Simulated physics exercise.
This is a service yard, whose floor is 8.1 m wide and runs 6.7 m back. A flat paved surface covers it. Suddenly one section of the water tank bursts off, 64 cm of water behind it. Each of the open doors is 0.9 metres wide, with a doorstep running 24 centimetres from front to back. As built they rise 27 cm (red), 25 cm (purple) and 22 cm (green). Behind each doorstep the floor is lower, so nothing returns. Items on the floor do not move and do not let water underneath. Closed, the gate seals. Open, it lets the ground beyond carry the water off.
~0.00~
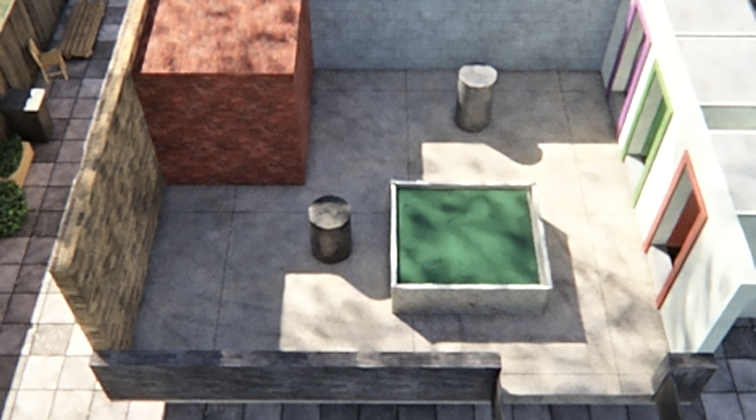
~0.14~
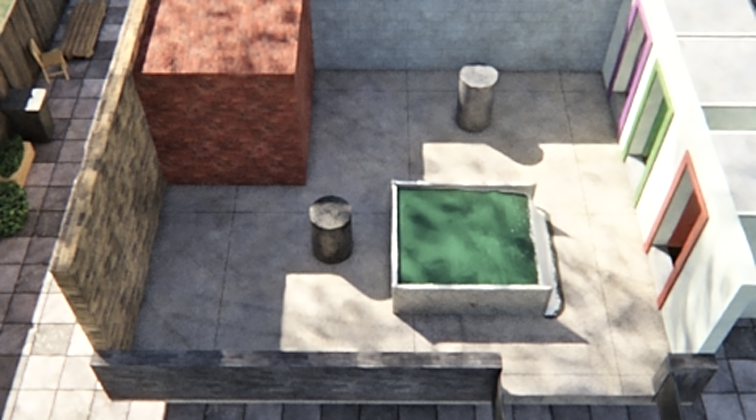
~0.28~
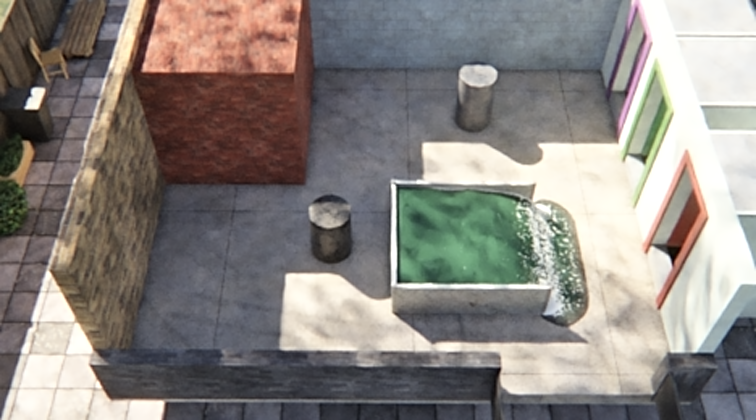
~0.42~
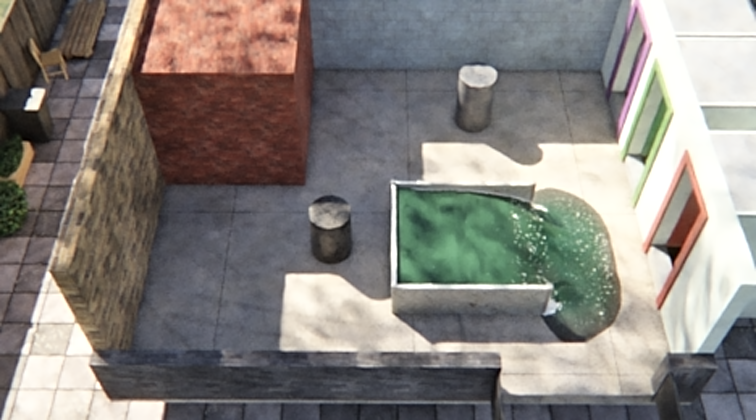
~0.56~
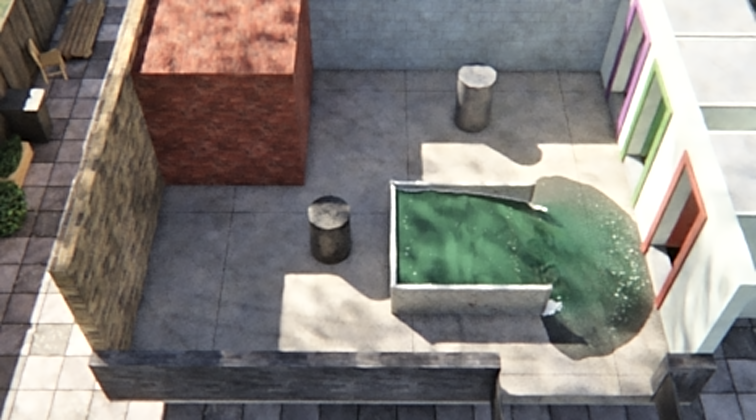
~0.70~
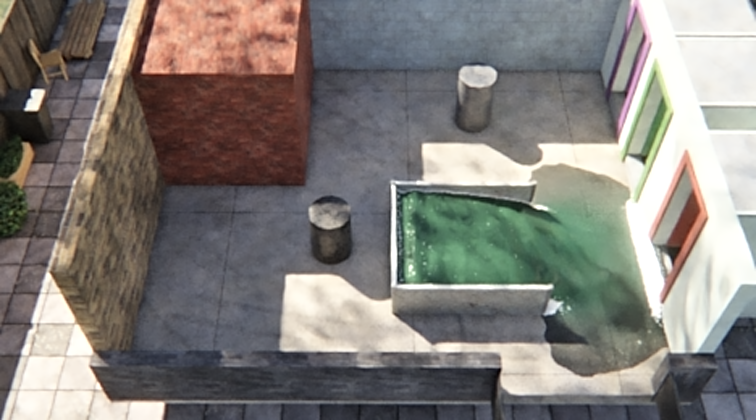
A square tank of green water stands in a paved, walled yard seen from a fixed, high viewpoint. A red brick block sits at the upper left, two grey cylinders stand on the floor, and purple, green and red doorways line the white wall at right. The tank's right side bursts open, and green water pours out, spreads across the paving and reaches the red doorway.
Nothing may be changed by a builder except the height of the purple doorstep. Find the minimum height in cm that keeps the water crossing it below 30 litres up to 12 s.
6 cm.
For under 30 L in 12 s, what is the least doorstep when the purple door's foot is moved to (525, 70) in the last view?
Around 12.5 cm would do it.
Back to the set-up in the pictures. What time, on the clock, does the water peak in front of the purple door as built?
Near 6.0 s.
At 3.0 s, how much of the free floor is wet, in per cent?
35 %.
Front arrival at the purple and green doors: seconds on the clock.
I'd say purple at 1.5 s and green at 0.8 s.
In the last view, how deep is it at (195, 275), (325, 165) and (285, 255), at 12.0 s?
That's 2, 4 and 2 cm, in the order given.
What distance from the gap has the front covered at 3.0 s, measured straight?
Near 4.8 metres, give or take.
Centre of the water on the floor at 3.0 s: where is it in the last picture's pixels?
(552, 233).
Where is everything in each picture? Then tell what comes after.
The water tank at (467, 235) is whole and still, 64 cm deep; the purple door at (626, 77) is dry, in the first picture.
The front is at (558, 309), 0.3 m from the gap at (536, 251); 0.5 m2 of floor is wet, 64 cm left at the back, in the second picture.
Water pours out at (535, 252) and has run 0.7 m, to (583, 302); about 12 cm deep outside, 64 cm at the back, in the third picture.
The gap is at (535, 253), the front 1.2 m out at (616, 293); the back of the water tank holds 64 cm, in the fourth picture.
Water pours out at (534, 254) and has run 1.8 m, to (650, 296); about 8 cm deep outside, 62 cm at the back, in the fifth picture.
The gap is at (535, 254), the front 2.0 m out at (667, 287); the back of the water tank holds 54 cm; the purple door at (626, 77), 3.8 m from the gap, is still 1.6 m from the nearest water, in the sixth picture.
After 1.4 s water covers 15 % of the floor, deepest (44 cm) near (638, 258); it has not reached the purple door.
After 3.0 s water covers 35 % of the floor, deepest (33 cm) near (664, 368); 9 cm at the purple door, 0 litres in over its 25 cm doorstep.
After 12.0 s water covers 90 % of the floor, deepest (8 cm) near (340, 231); 5 cm at the purple door, 0 litres in over its 25 cm doorstep.
At the purple door as built, the water arrived by 1.5 s and peaked near 10 cm at 6.2 s.
Run again over the same 12 s with other heights there, 49 litres in over 5 cm, 19 litres over 7 cm. The limit of 30 litres is kept from about 6 cm up.
